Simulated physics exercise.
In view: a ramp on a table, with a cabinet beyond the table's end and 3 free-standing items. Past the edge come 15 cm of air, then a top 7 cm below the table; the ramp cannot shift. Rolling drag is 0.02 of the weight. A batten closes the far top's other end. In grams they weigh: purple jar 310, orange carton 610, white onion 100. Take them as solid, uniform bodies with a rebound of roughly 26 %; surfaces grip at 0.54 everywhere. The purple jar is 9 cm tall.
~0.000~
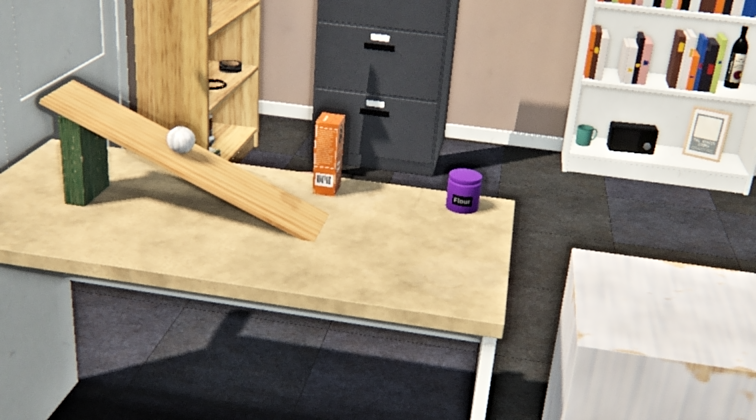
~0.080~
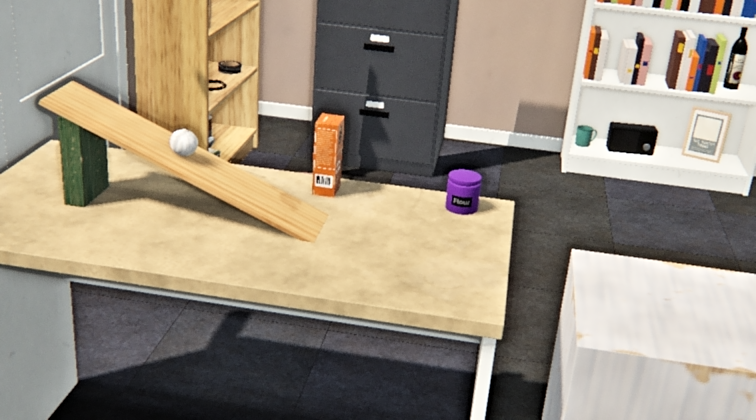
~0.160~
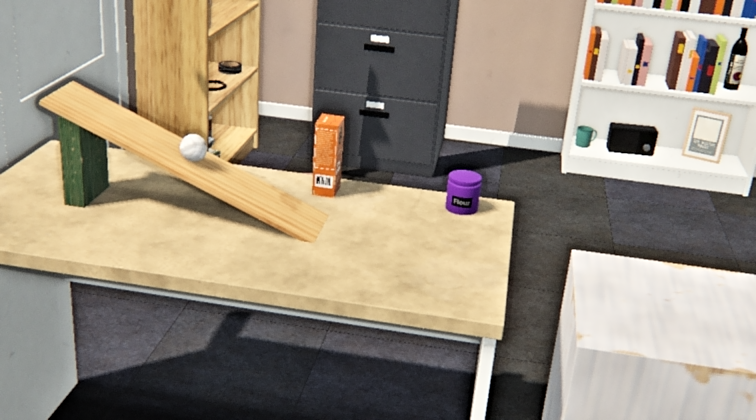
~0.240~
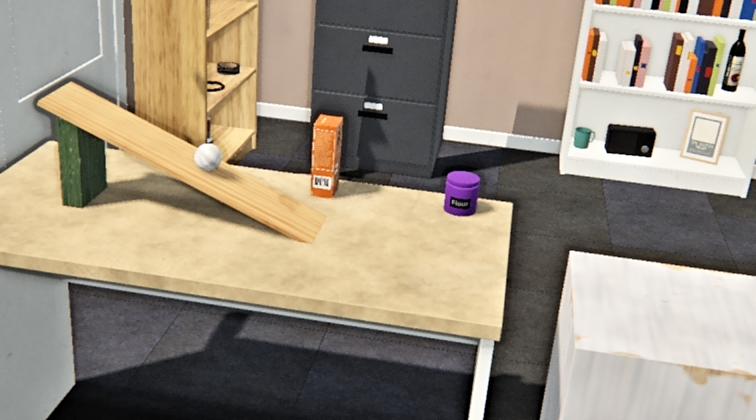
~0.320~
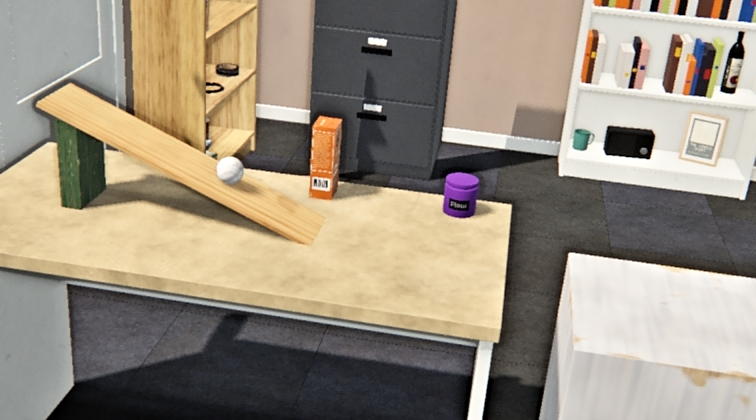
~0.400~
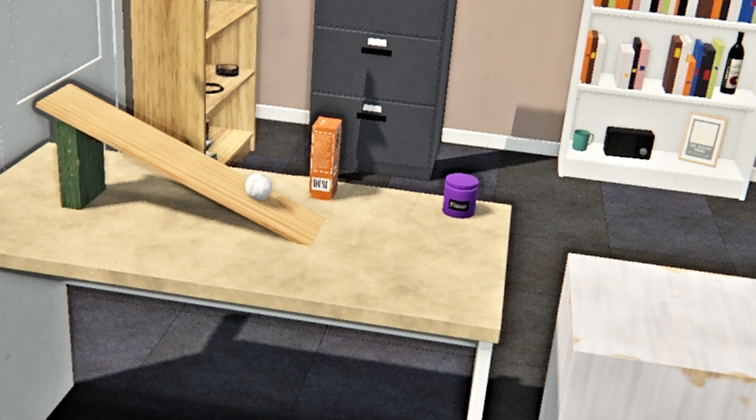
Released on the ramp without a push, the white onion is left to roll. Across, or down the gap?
In the end the onion lands beyond it.
By 0.60 s, edge 33 cm away; white onion near (359, 225).
By 1.00 s, 16 cm past the table's edge; white onion near (577, 285).
By 1.30 s, 49 cm past the table's edge; white onion near (733, 308).
When it is over (1.5 s), 63 cm past the table's edge; the bystanders within 8 cm of the start.
